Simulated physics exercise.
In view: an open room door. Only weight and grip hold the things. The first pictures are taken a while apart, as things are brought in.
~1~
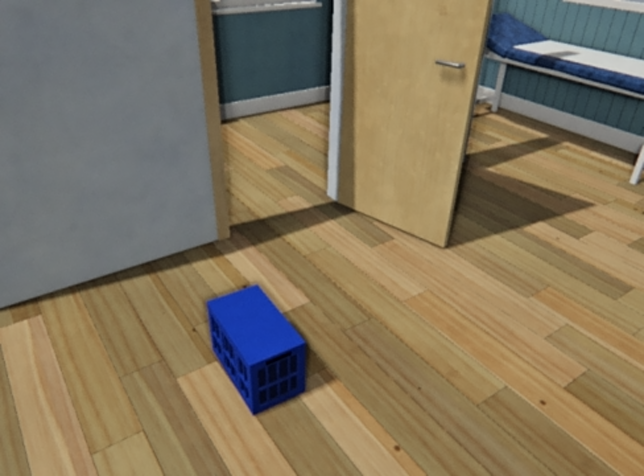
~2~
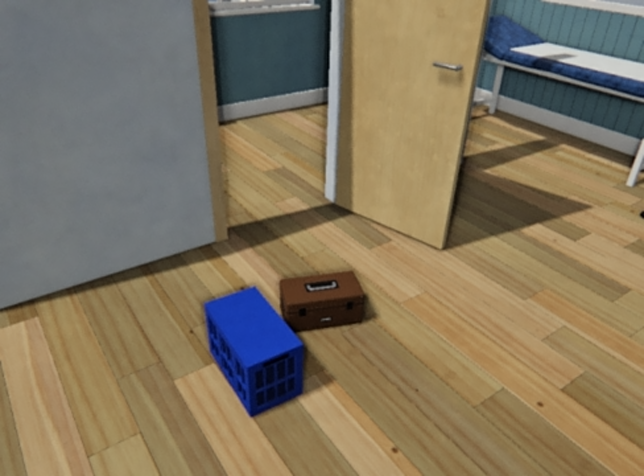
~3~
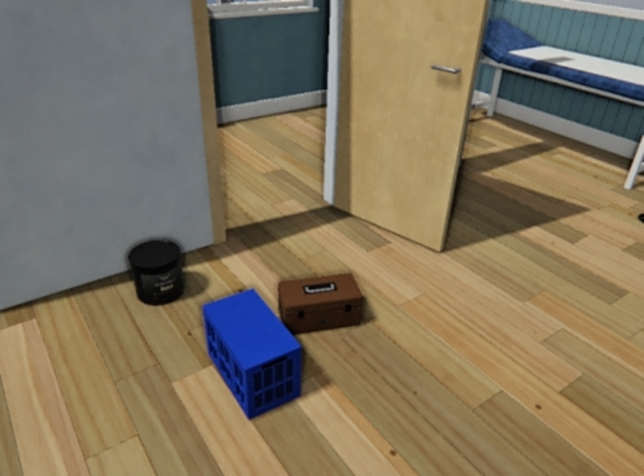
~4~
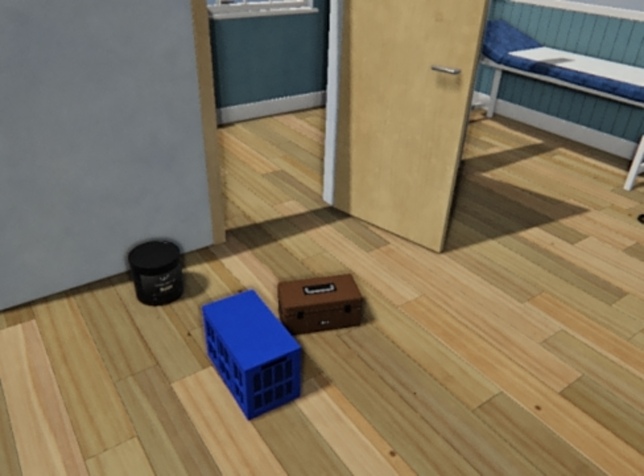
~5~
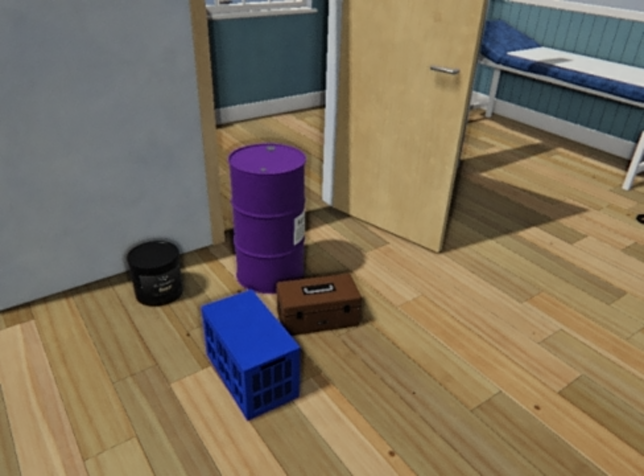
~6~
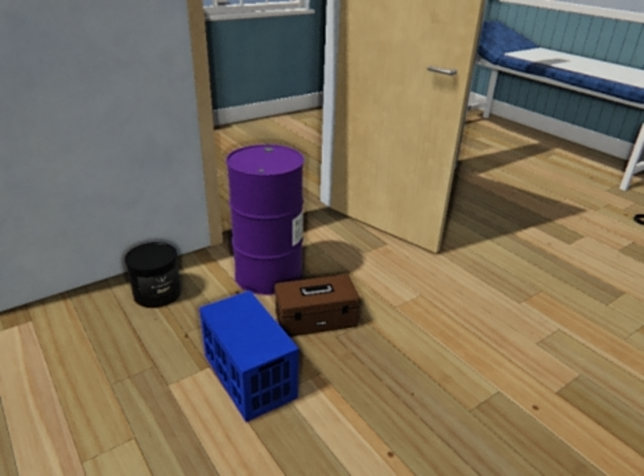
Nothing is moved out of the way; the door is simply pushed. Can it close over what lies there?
As it turns out, it jams.
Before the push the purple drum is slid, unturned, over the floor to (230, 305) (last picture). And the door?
Then it closes.
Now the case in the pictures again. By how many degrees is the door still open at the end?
Some 45° open.
Then, 0.80 s on from there, door at 85°.
Then, 1.40 s on from there, door at 60°.
In the end, door at 43°; all 4 unmoved. At the end, from the last picture's camera, purple drum near (266, 220).
